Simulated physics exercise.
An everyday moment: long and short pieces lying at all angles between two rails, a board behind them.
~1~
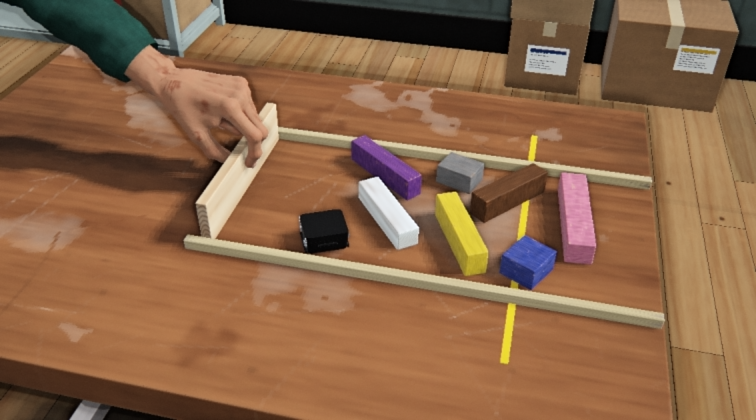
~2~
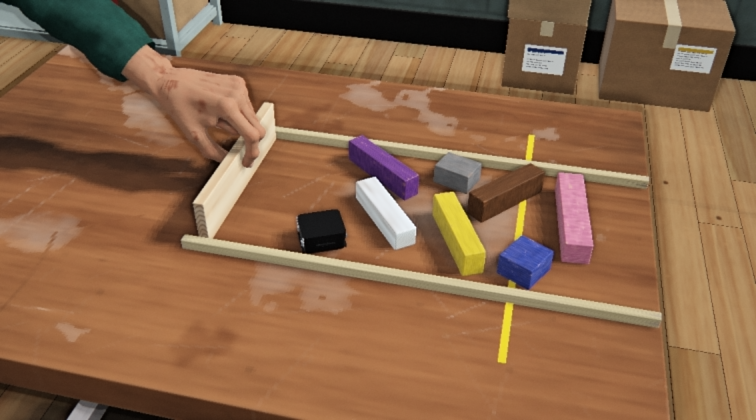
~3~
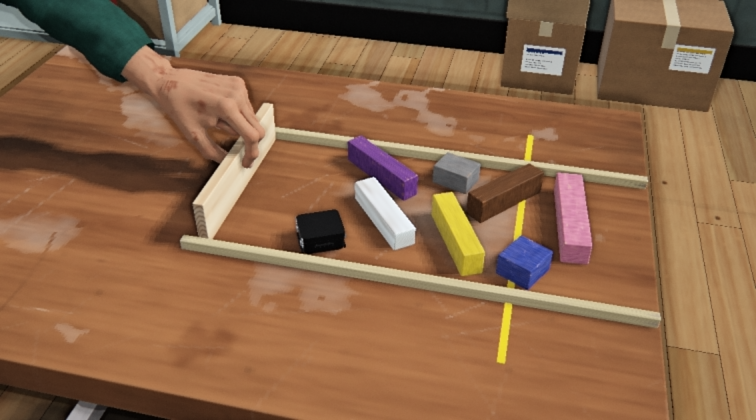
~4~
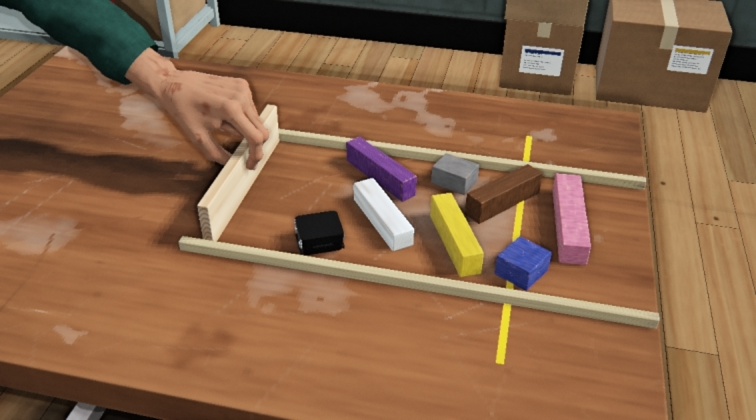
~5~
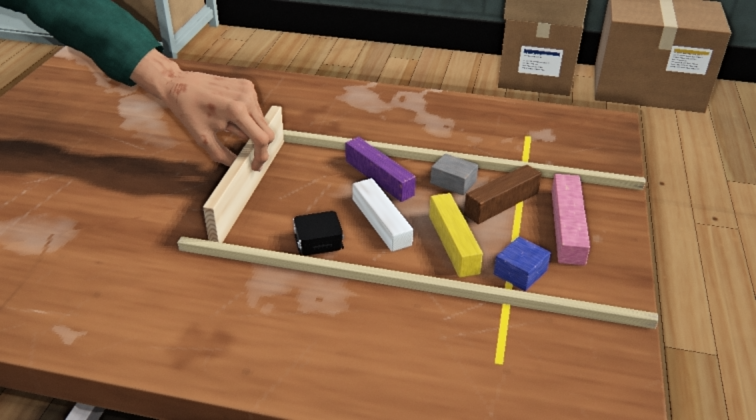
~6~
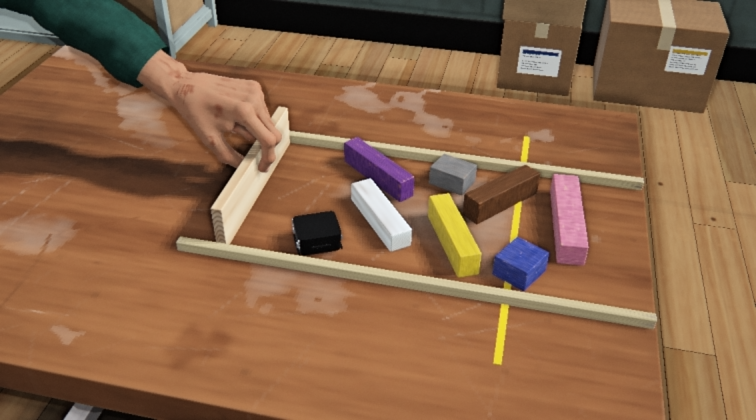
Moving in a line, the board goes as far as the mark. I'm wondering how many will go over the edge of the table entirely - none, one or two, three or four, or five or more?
I'd say none of them.
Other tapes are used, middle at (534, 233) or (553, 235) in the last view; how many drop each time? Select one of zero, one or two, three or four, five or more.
Going one tape after another, I'd say none at all for the first and 1 or 2 for the second.
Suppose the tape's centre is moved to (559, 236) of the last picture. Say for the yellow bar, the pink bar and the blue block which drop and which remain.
The yellow bar stays put; the pink bar topples off; and the blue block topples off.
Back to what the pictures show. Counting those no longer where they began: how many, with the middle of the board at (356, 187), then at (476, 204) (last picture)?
So far 3, and 8 at the second.
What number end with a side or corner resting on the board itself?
It ends up touching 3.
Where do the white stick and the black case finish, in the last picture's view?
For the white stick it's (548, 242), and for the black case it's (531, 277).
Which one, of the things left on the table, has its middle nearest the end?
Foremost: The blue block.
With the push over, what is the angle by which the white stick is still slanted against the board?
Some 30 degrees.
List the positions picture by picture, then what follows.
In the first picture, pink bar (576, 216); blue block (528, 262); brown bar (509, 192); board (242, 168); tape (522, 229).
In the second picture, blue block (525, 262); grey block (457, 173).
In the third picture, brown bar (505, 193); yellow bar (457, 232).
In the fourth picture, pink bar (570, 217); purple bar (380, 168).
In the fifth picture, blue block (522, 263); black case (319, 235).
In the sixth picture, pink bar (568, 217); blue block (520, 263); brown bar (502, 194); board (254, 172); tape (515, 229).
A little later, none off yet; pink bar at rest near (568, 217); blue block at rest near (520, 263); brown bar at rest near (502, 194).
Next, none off yet; pink bar at rest near (568, 217); blue block moving near (525, 263); brown bar at rest near (502, 194).
Later still, none off yet; pink bar shifted a little near (586, 219); blue block shifted well along near (592, 272); brown bar shifted about its own width near (562, 195).
When it is over, the number that fall off is zero.
